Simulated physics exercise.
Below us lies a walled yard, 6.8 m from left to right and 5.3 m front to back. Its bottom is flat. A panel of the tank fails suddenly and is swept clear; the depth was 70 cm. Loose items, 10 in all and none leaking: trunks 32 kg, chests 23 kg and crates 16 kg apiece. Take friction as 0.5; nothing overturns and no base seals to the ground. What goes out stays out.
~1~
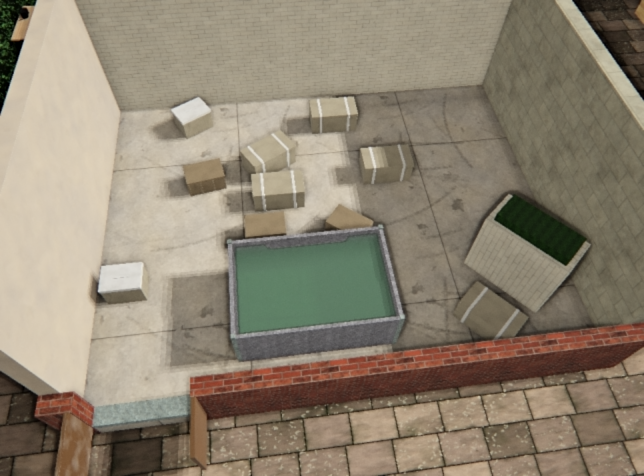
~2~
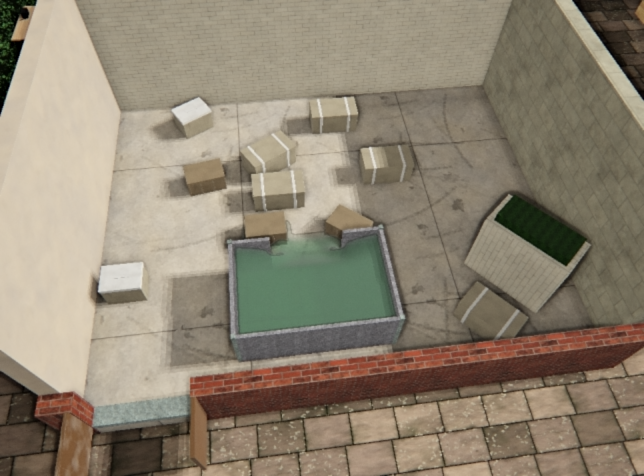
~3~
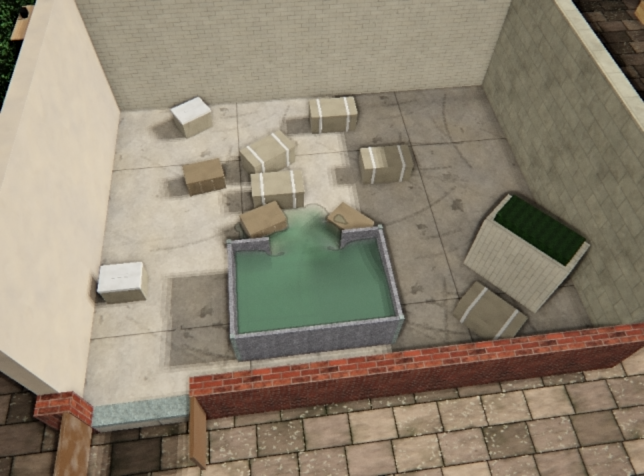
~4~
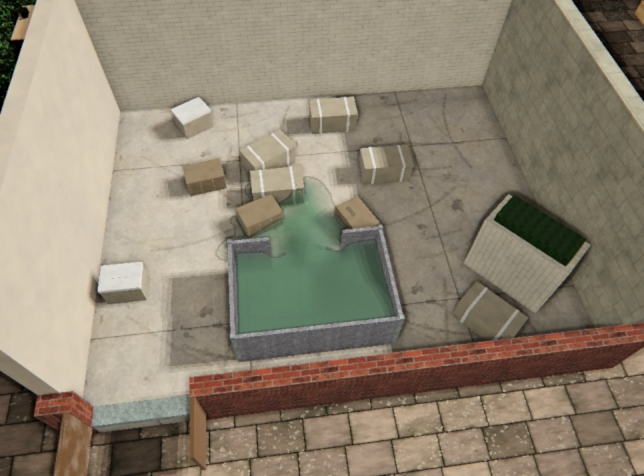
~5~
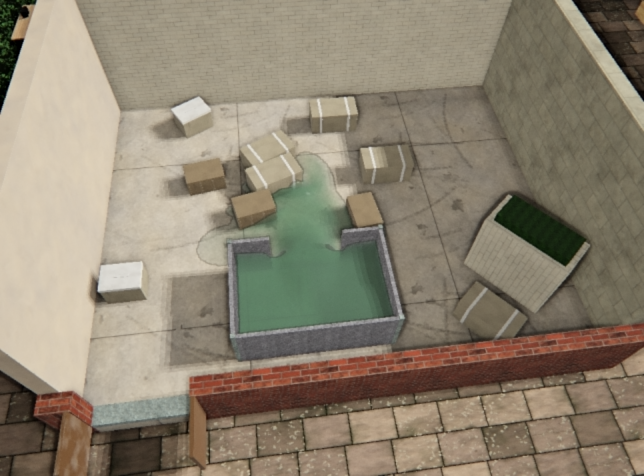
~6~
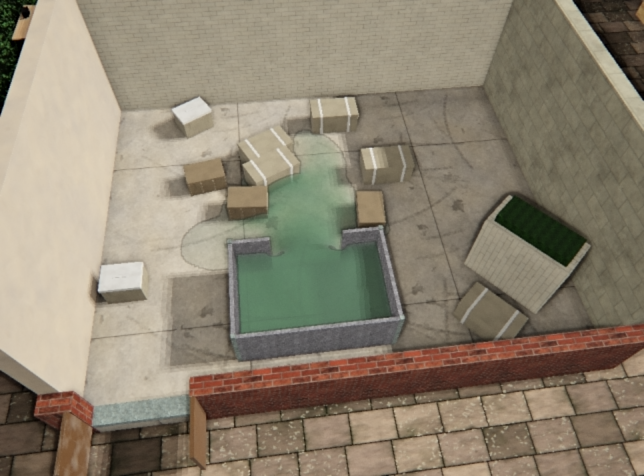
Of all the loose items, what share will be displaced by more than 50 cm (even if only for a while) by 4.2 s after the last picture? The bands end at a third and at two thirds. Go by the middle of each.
That comes to two thirds or more.
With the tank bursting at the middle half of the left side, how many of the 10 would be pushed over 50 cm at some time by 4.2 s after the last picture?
Then 2.
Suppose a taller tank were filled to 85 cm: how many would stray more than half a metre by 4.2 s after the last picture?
Then 8.
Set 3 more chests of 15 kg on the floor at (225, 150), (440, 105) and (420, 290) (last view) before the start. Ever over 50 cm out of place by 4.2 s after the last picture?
In that order: More, more, less.
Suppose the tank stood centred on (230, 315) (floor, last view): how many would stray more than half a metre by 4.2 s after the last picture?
Then 6.
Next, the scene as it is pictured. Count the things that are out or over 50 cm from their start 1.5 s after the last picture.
By then 6.
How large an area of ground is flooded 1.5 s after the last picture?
About 20 m2.
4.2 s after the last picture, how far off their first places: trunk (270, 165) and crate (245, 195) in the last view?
In that order: 200 cm, 140 cm.
Then, 0.4 s after the last picture 3 of 10 are over 50 cm from their spots; 1 afloat.
Then, 1.5 s after the last picture 6 of 10 are over 50 cm from their spots; 3 afloat.
Then, 2.8 s after the last picture 8 of 10 are over 50 cm from their spots; 5 afloat.
Then, 4.2 s after the last picture 8 of 10 are over 50 cm from their spots, and 8 have been at some point; 4 afloat.
